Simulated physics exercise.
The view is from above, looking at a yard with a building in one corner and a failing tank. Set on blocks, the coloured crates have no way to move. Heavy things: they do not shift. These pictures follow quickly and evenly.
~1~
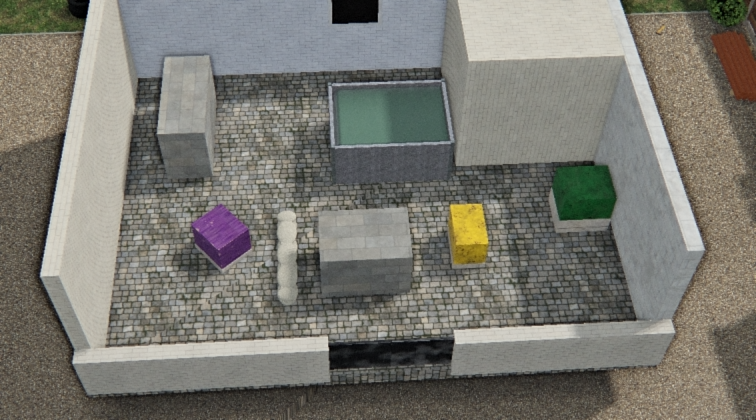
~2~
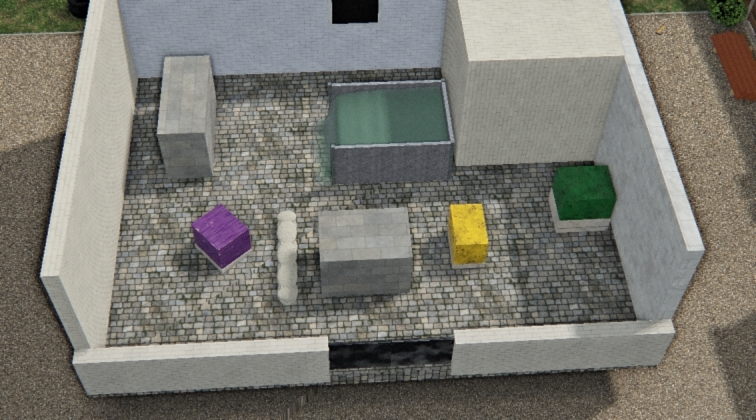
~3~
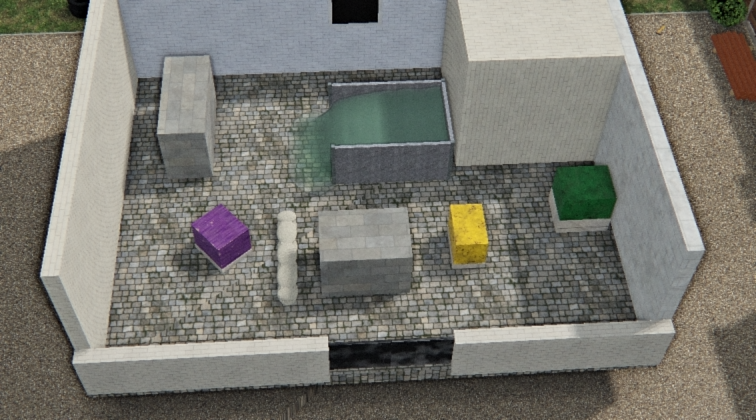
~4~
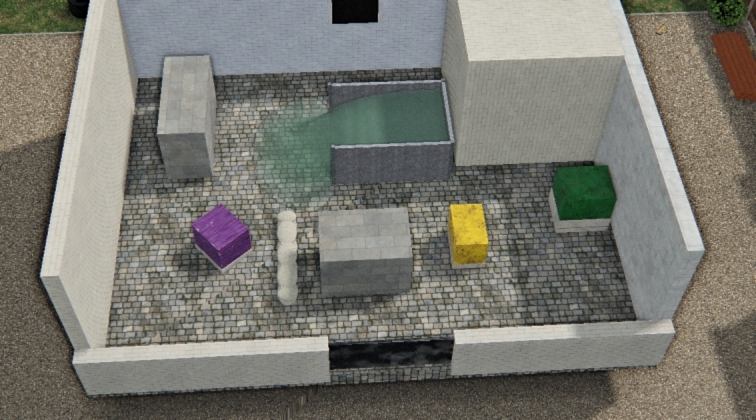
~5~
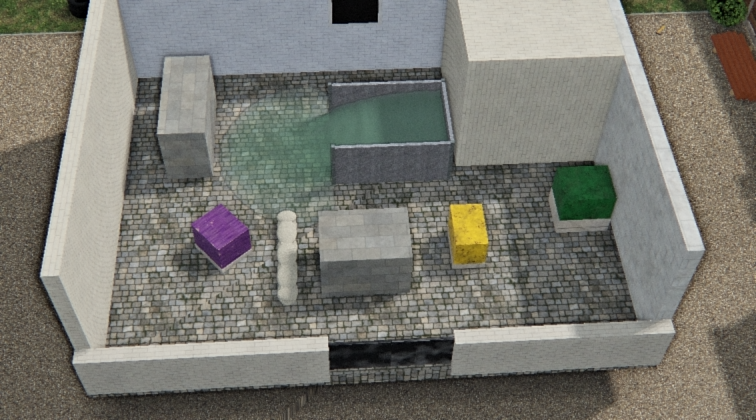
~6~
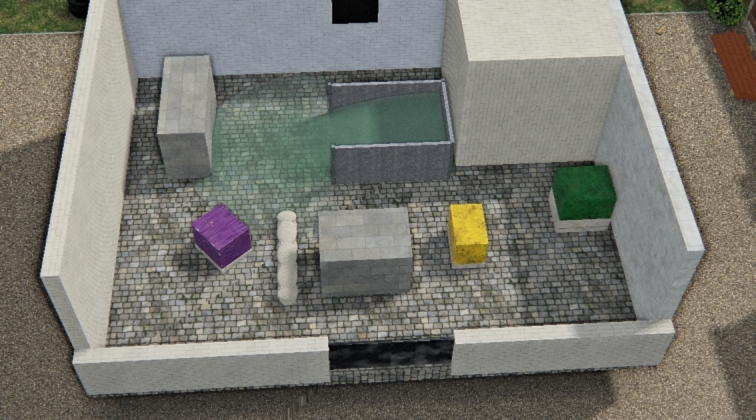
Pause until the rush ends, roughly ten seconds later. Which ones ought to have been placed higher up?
The purple crate sits too low; the yellow crate sits high enough; the green crate sits high enough.
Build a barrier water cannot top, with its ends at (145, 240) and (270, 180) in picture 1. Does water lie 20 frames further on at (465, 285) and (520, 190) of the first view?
As listed: Clear, no water.
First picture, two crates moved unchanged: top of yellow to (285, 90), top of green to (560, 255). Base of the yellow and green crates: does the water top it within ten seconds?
In ten seconds the yellow crate is reached and the green crate is never reached.
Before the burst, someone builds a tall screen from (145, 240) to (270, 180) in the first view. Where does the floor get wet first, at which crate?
That would be the crate marked purple.
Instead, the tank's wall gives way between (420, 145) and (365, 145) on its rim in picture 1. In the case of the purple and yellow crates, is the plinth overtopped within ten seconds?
Purple crate is reached; yellow crate is reached.
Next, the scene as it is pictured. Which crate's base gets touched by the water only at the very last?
That one's the green one.
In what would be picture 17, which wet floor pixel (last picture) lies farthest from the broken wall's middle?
The flood front should get to about (103, 372).
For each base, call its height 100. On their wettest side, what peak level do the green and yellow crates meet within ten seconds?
Close to 30 per cent, and close to 50 per cent, in that order.
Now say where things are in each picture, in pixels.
Still water in the tank at (390, 116), in the first frame.
The front is at (329, 119), out from the gap at (334, 141), in the second frame.
The front is at (310, 115), out from the gap at (334, 142), in the third frame.
The front is at (265, 185), out from the gap at (334, 143), in the fourth frame.
The front is at (225, 169), out from the gap at (334, 143), in the fifth frame.
Water pours out at (334, 144) and has run to (197, 183), in the sixth frame.
A moment on, water covers 25 % of the floor; the purple crate water round its plinth, the yellow crate not reached, the green crate not reached.
Next, water covers 35 % of the floor; the purple crate water round its plinth, the yellow crate not reached, the green crate not reached.
Then, water covers 55 % of the floor; the purple crate water round its plinth, the yellow crate not reached, the green crate not reached.
Later, water covers 75 % of the floor; the purple crate water round its plinth, the yellow crate water round its plinth, the green crate not reached.
In the end, water covers 95 % of the floor; the purple crate was topped, the yellow crate stayed above the water, the green crate stayed above the water.
